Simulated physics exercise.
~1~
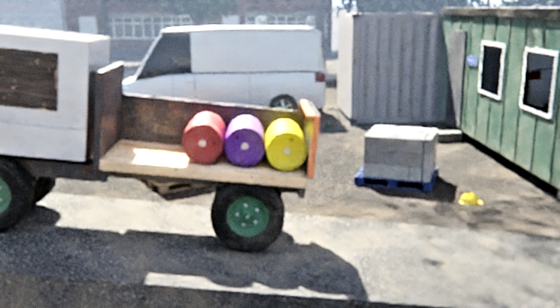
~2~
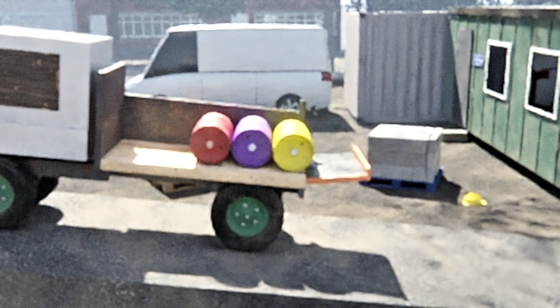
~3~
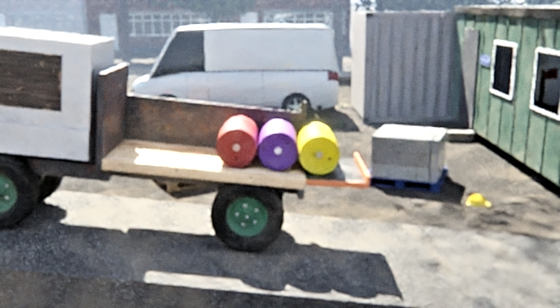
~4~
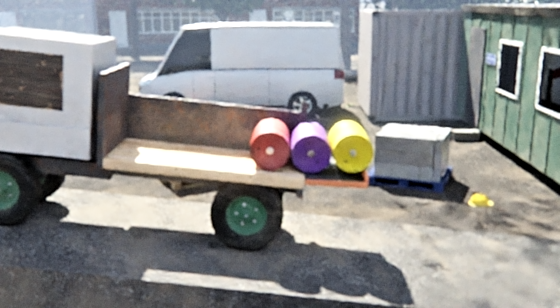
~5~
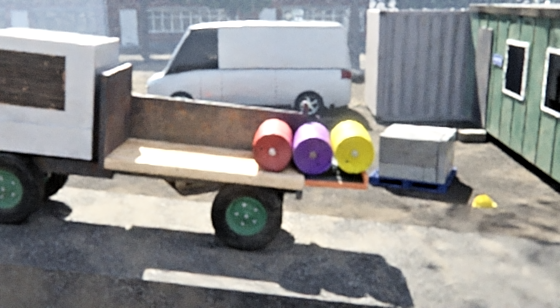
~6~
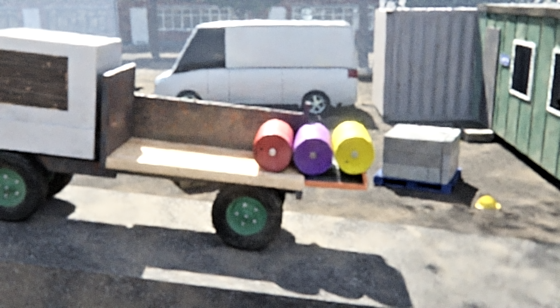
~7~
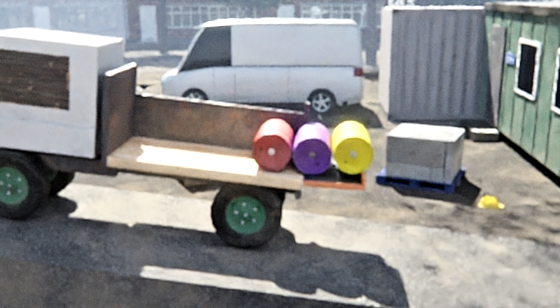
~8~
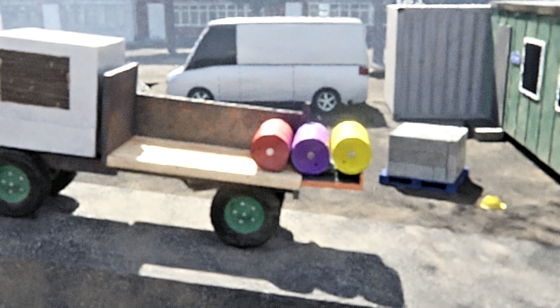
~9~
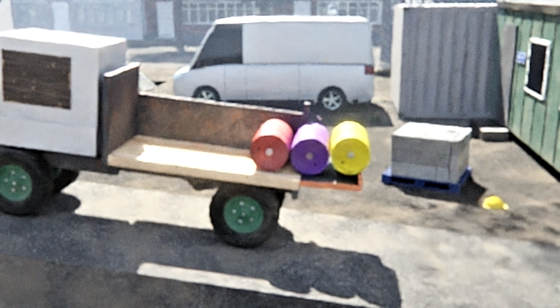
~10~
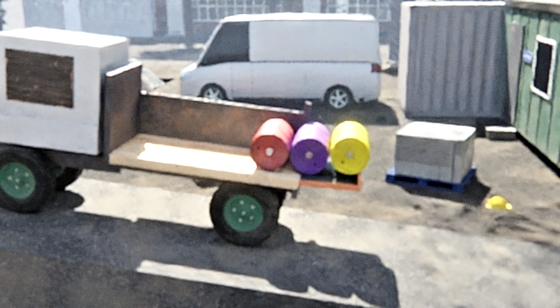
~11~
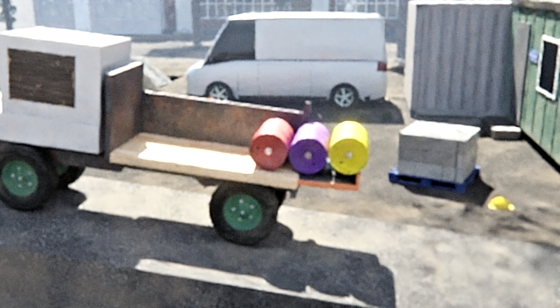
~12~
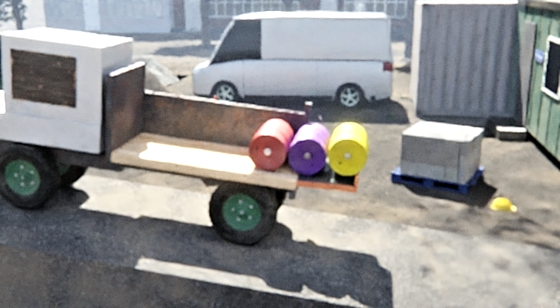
On a parked truck's bed, the tailgate drops and three kegs roll right, stopping before falling off.
